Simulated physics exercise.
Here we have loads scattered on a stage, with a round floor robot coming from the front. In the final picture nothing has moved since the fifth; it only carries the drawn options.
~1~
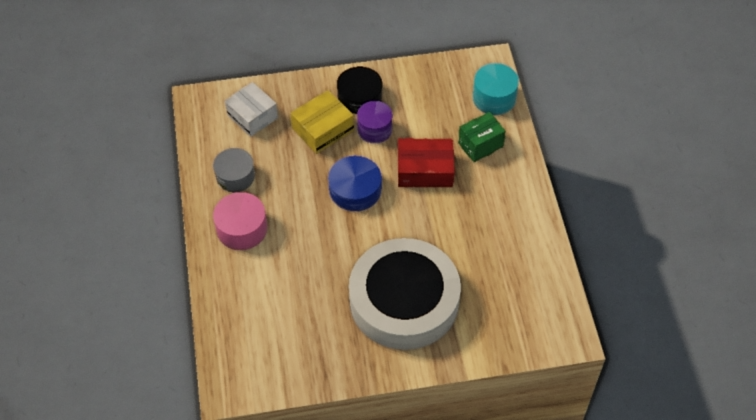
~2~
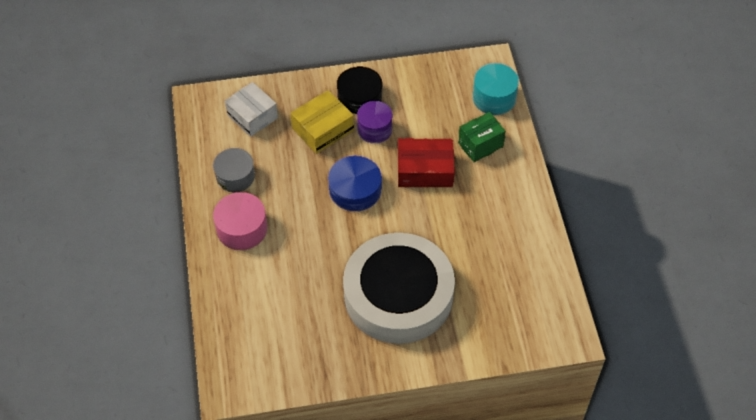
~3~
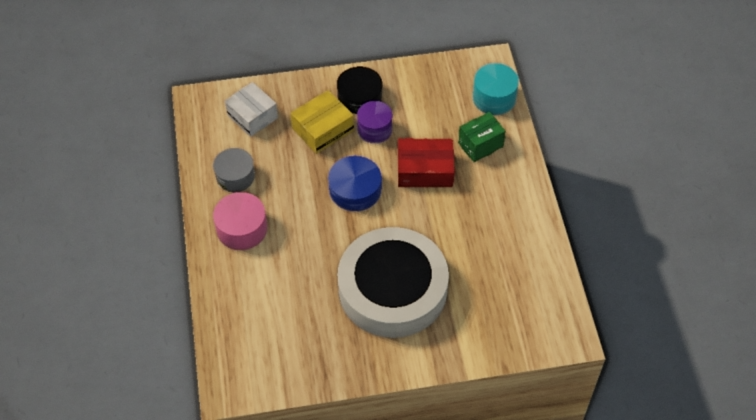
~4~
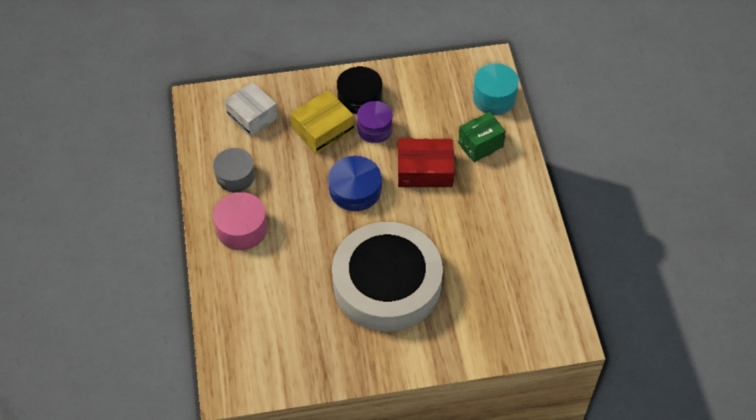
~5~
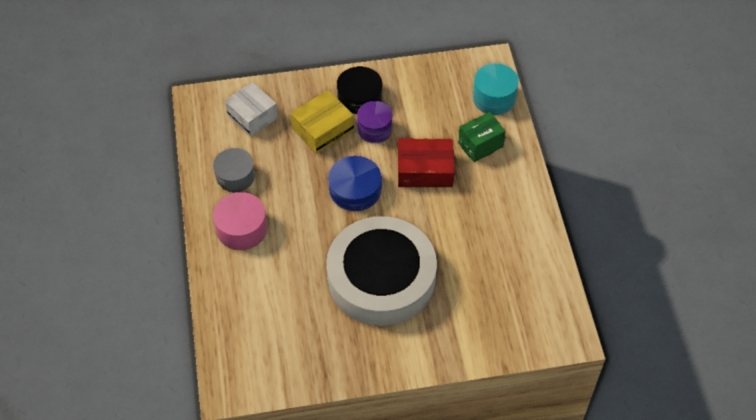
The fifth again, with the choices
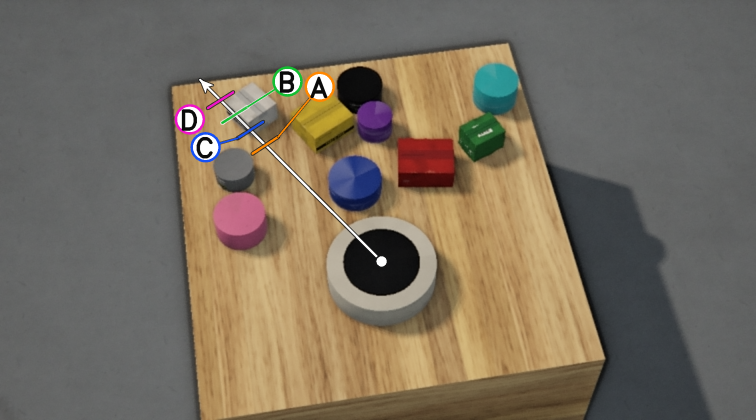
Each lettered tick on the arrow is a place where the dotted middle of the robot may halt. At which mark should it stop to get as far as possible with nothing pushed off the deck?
C.
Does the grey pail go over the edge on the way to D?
Yes.
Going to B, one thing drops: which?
The grey pail goes over.
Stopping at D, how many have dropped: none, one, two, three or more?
By then, two.
On the copy, A at (266, 145); B at (235, 115); C at (250, 130); D at (221, 100); the arrow from (382, 261) to (200, 80); the white dot at (382, 261).
On C. First, robot (333, 221); blue canister (349, 160); turquoise canister (496, 89).
Then, robot (285, 174); grey pail (218, 163); pink canister (226, 219).
Finally, robot (252, 140); grey pail (182, 154); white box (246, 88); nothing has fallen.
By contrast, A is safe but short; B drops the grey pail; D drops the white box and grey pail.
